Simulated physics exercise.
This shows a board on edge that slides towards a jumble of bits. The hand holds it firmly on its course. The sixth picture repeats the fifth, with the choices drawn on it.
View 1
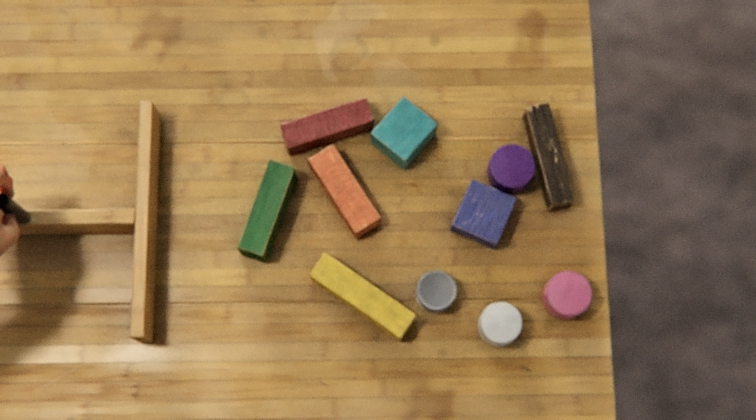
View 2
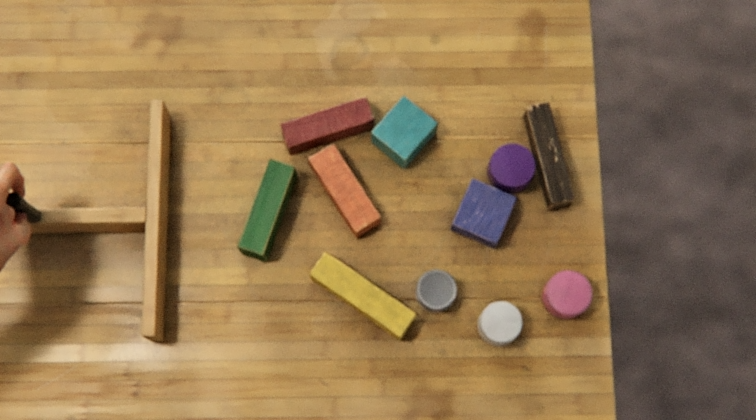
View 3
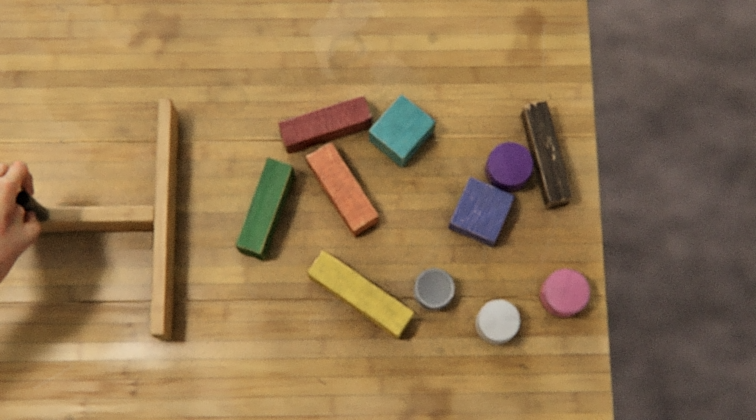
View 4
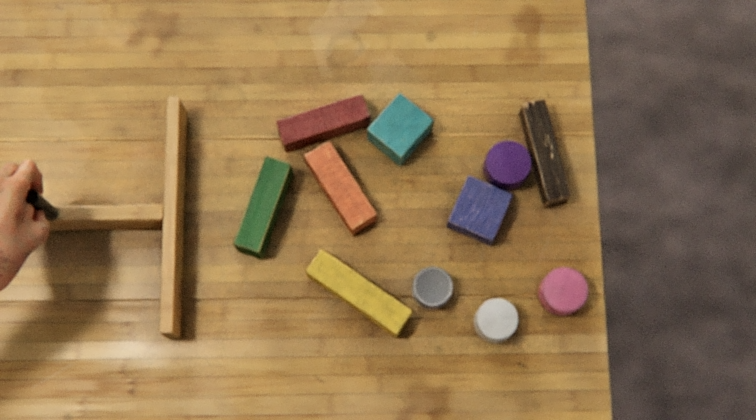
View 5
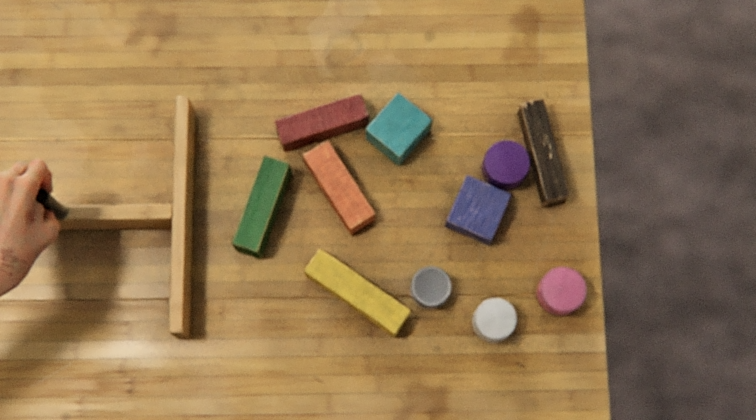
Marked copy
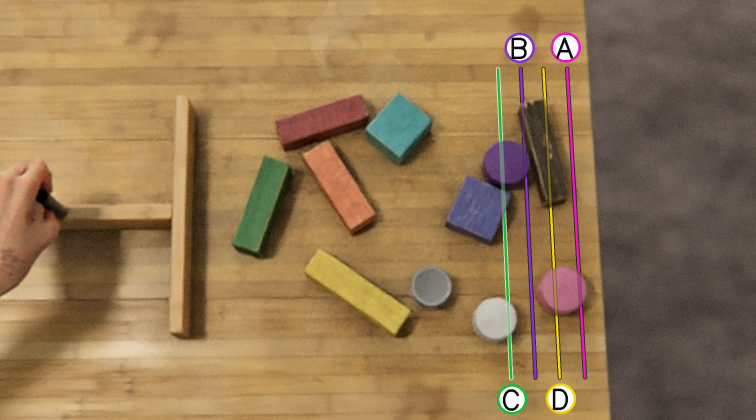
Wooden board on edge sliding slowly right across a tabletop, pushed by a hand, with scattered coloured blocks and discs lying still.
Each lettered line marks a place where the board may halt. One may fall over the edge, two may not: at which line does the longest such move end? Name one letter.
It can go as far as C.
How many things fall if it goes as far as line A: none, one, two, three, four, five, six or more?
By then, six or more.
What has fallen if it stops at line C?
It is the black bar.
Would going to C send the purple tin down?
No.
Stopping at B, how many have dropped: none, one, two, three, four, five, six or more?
By then, four.
On the marked copy, A at (576, 218); B at (528, 218); C at (504, 218); D at (551, 218).
Taking C. A third of the way, board (298, 210); red bar (352, 112); yellow bar (367, 298).
Two thirds of the way, board (416, 209); blue block (503, 212); red bar (429, 88).
When it is over, board (504, 208); black bar over the edge; pink tin (597, 297); one fallen.
As for the rest, A drops eight; B drops four; D drops seven.
